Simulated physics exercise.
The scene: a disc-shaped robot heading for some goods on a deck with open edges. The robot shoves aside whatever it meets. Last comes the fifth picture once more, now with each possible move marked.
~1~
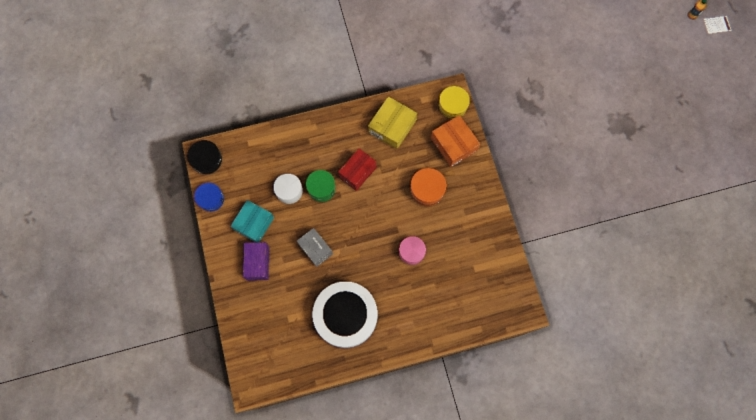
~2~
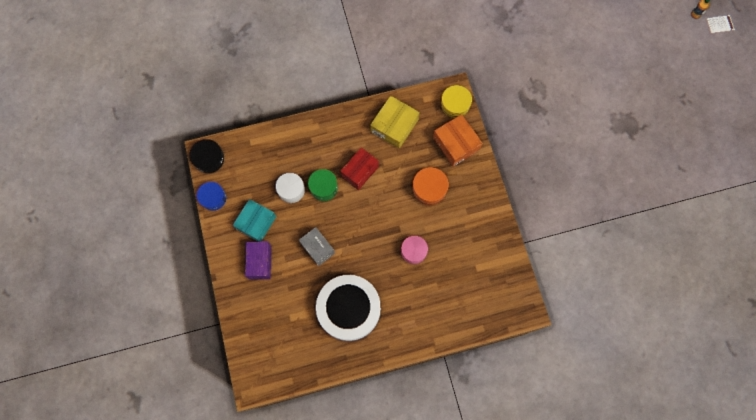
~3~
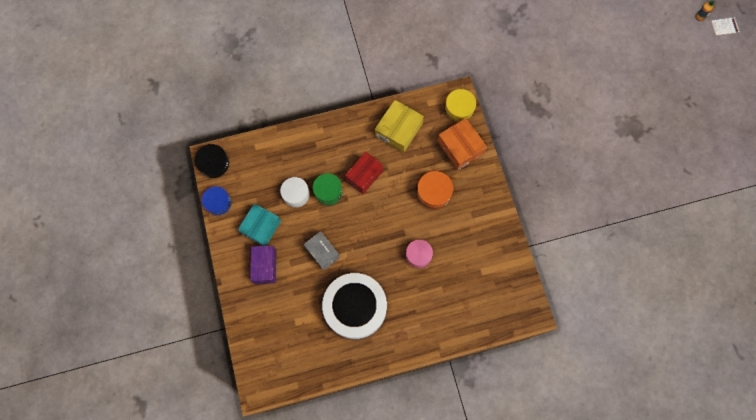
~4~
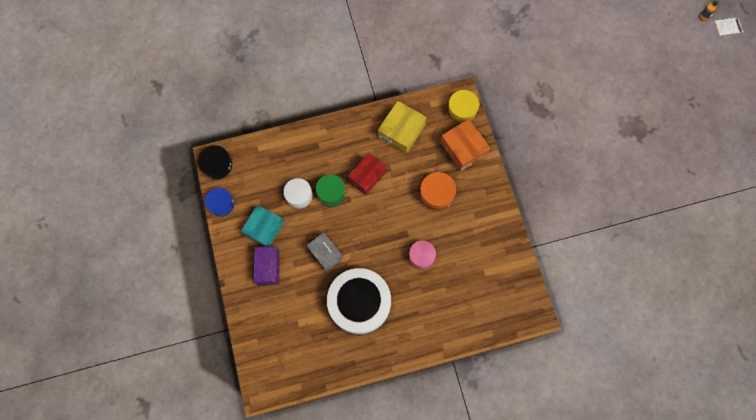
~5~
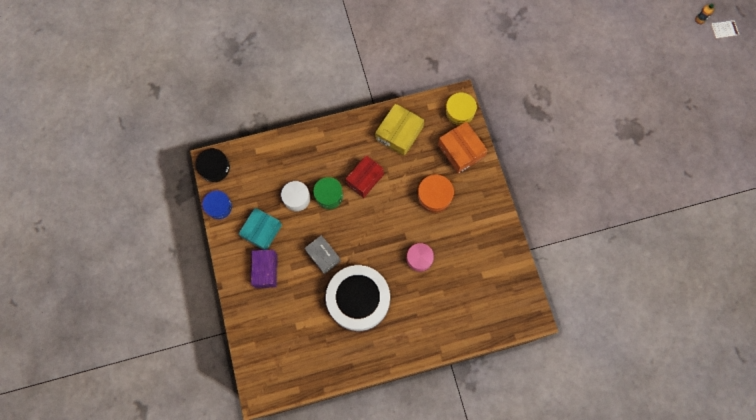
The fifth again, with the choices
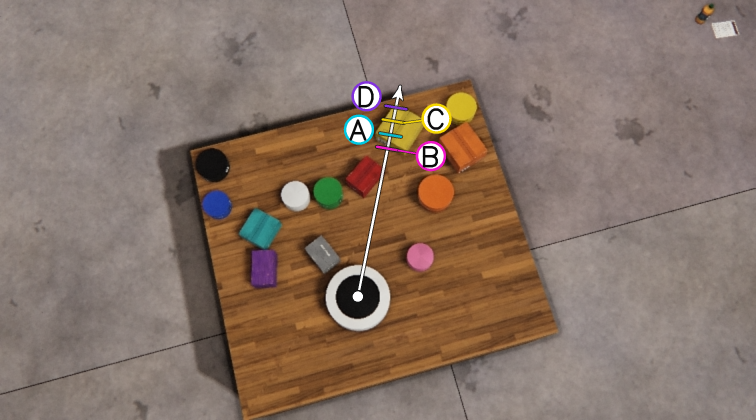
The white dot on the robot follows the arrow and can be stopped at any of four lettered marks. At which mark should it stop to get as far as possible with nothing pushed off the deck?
A is the last safe stop.
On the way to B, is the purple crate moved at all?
By then, no.
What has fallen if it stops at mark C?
The yellow parcel goes over.
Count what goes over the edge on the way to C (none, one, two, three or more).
In all, one.
On the marked copy, A at (390, 135); B at (388, 149); C at (393, 121); D at (396, 107); the arrow from (358, 297) to (400, 87); the white dot at (358, 297).
Taking A. A third of the way, robot (371, 238); grey box (322, 249); blue pail (218, 206).
Two thirds of the way, robot (382, 181); red box (358, 150); grey box (322, 249).
When it is over, robot (390, 139); yellow parcel (406, 98); red box (350, 135); nothing has fallen.
As for the rest, B is safe but short; C drops the yellow parcel; D drops the yellow parcel.
